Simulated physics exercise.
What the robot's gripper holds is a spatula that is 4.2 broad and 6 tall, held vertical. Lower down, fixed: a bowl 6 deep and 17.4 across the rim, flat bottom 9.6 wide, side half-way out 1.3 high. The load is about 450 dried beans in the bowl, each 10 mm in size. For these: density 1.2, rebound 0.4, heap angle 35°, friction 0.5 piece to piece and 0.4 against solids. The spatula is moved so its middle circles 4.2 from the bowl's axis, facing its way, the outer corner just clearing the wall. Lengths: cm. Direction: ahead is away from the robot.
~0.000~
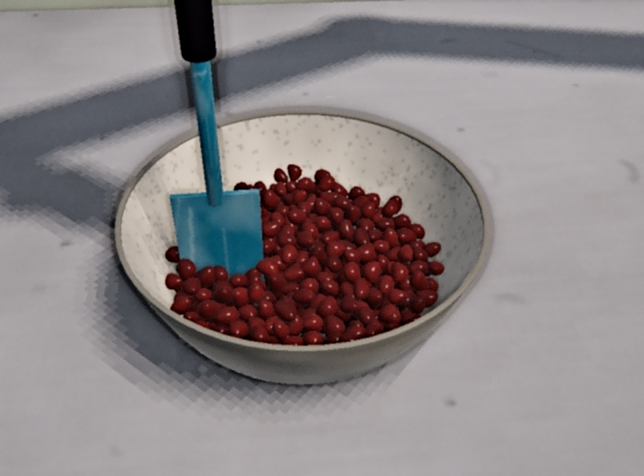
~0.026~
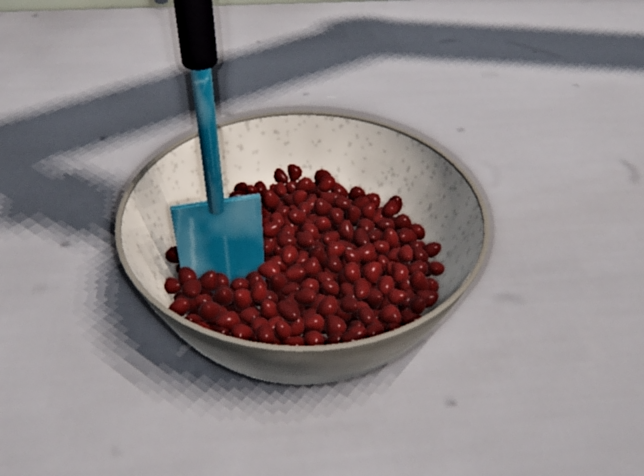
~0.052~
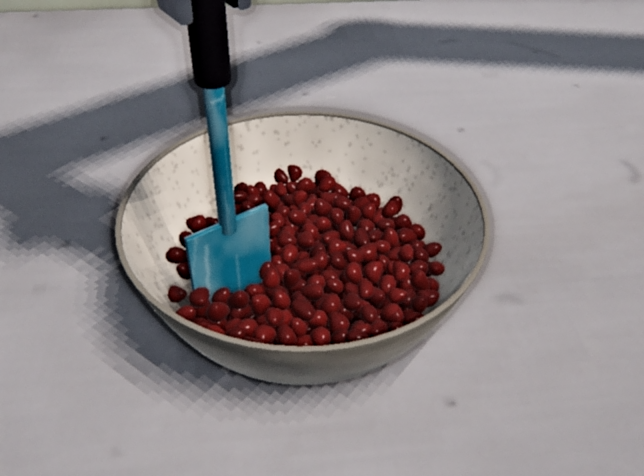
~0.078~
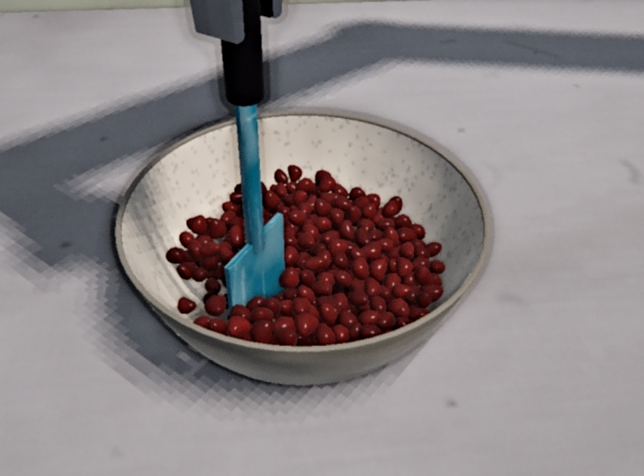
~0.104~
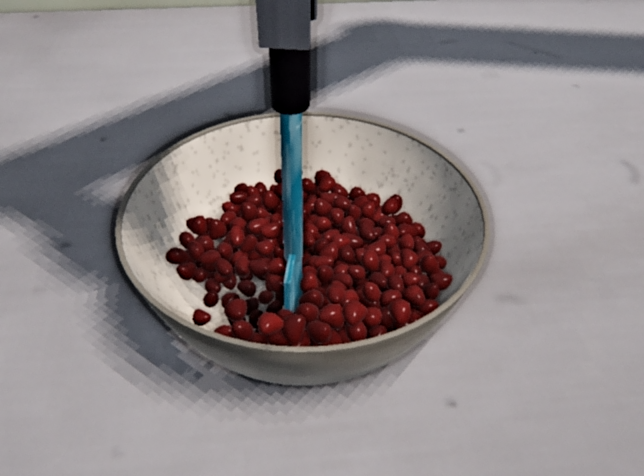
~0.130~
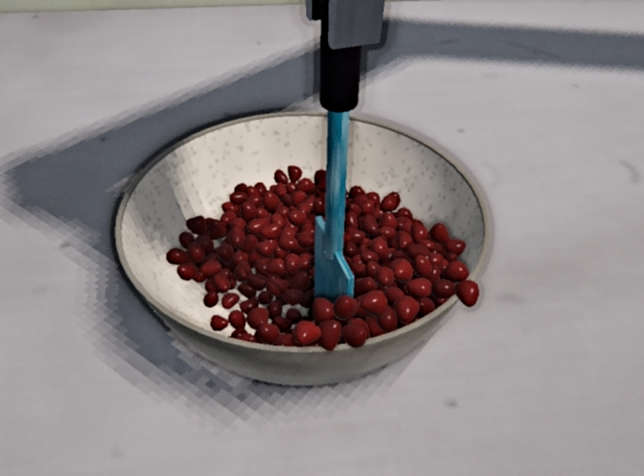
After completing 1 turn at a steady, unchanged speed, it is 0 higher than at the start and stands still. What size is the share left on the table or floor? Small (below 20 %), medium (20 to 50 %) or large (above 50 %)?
It is medium.
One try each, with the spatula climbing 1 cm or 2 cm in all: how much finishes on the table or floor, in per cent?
Some 25 and some 25 per cent.
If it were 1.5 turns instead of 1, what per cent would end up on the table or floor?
I'd expect around 40 per cent.
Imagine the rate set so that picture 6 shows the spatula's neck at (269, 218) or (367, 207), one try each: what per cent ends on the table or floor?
Well, about 10 percent the first time and about 40 percent the second.
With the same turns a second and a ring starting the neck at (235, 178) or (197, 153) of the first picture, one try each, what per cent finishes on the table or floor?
10 and 25 per cent.
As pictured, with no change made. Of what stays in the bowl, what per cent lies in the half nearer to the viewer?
I'd put it near 70 per cent.
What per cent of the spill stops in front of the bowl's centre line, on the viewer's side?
That share is about 40 per cent.
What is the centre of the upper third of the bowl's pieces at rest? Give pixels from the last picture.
I'd say close to (259, 318).
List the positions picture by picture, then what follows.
The first frame shows the spatula neck at (212, 167), 0° round; upper third of the load around (311, 255), from x 175 to 435, top at y 170; 448 in the bowl.
The second frame shows the spatula neck at (213, 175), 8° round; upper third of the load around (306, 265), from x 170 to 435, top at y 170.
The third frame shows the spatula neck at (225, 195), 30° round; upper third of the load around (305, 273), from x 175 to 435, top at y 175.
The fourth frame shows the spatula neck at (253, 213), 54° round; upper third of the load around (309, 282), from x 175 to 435, top at y 175.
The fifth frame shows the spatula neck at (293, 222), 79° round; upper third of the load around (339, 293), from x 175 to 440, top at y 175; 447 in the bowl, 1 in flight or on the tool.
The sixth frame shows the spatula neck at (335, 219), 103° round; upper third of the load around (375, 276), from x 175 to 470, top at y 175; 443 in the bowl, 5 in flight or on the tool.
After 0.23 s, 198° round, highest piece 11 above the table; 413 in the bowl, 1 on the table or floor, 34 in flight or on the tool.
After 0.33 s, 294° round, highest piece 10 above the table; 370 in the bowl, 36 on the table or floor, 42 in flight or on the tool.
After 0.58 s, 0° round, highest piece 6 above the table; 326 in the bowl, 121 on the table or floor, 1 in flight or on the tool.
After 1.28 s, 0° round, highest piece 5 above the table; 326 in the bowl, 122 on the table or floor.
In the end, 326 in the bowl, 122 on the table or floor. That is 27 % on the table or floor.
